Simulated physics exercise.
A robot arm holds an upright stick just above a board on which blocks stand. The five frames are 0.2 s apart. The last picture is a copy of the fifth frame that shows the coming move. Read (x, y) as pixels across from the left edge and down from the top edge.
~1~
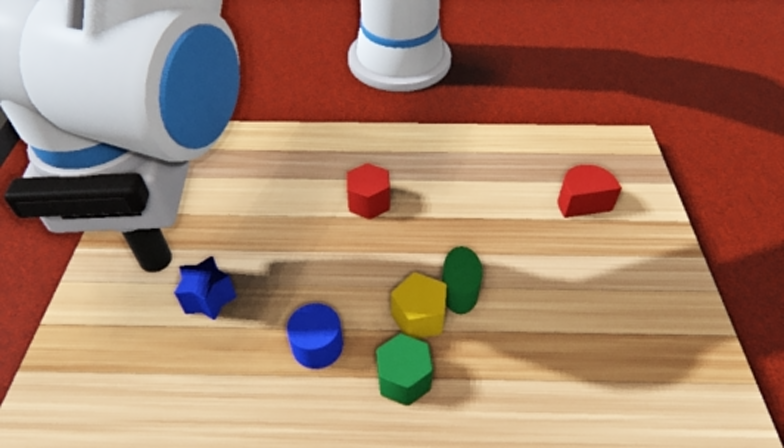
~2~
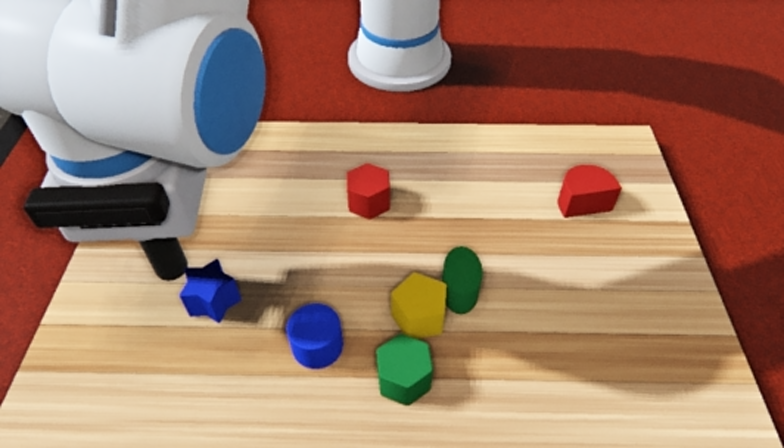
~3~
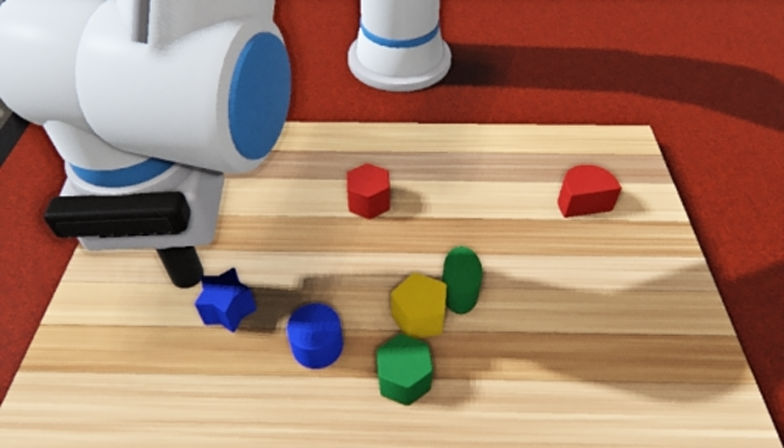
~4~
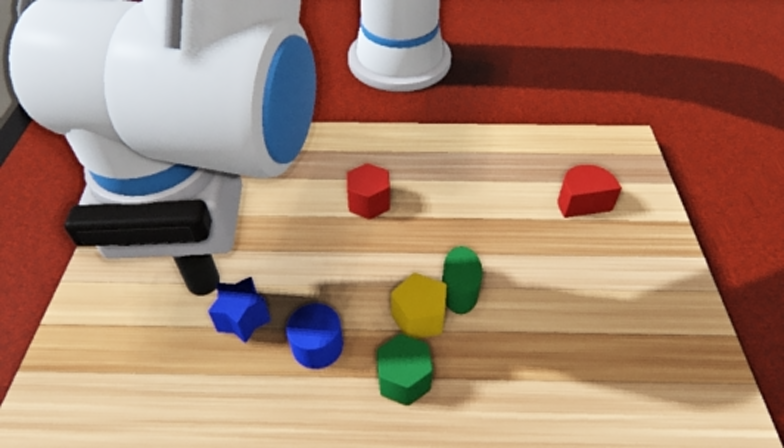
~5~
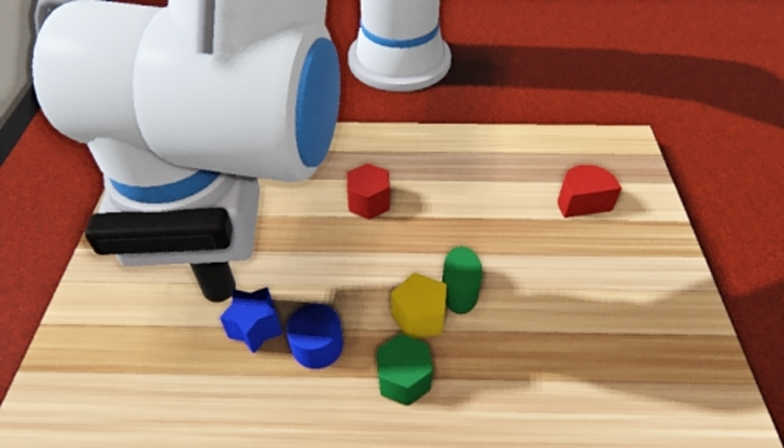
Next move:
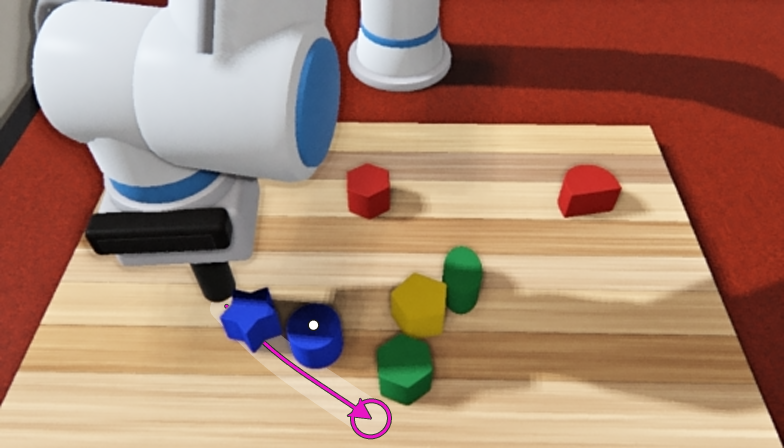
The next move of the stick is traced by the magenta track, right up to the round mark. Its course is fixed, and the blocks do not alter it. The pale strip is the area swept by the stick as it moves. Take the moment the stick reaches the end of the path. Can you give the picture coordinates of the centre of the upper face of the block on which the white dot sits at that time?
By then it is at (417, 340).
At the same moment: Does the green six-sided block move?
Yes - that is the case.
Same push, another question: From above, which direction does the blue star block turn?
The blue star block rotates counterclockwise.
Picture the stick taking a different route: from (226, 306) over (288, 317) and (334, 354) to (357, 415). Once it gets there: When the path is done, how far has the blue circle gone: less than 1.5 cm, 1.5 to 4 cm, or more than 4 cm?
Shift of over 4 cm.
Path on the board, from (226, 306) via (289, 363), ending at (371, 418); the dot is on the blue circle.
What follows on the original path. One third of the way, stick (261, 330); blue star block (288, 345), turned 20° clockwise; blue circle (339, 336).
Two thirds of the way, stick (312, 367); blue star block (353, 375); blue circle (393, 340); green six-sided block (443, 364), turned 45° clockwise.
At the end, stick (370, 405); blue star block (422, 396), turned 50° anticlockwise; blue circle (417, 340); green six-sided block (472, 368), turned 45° clockwise; yellow five-sided block (423, 292).
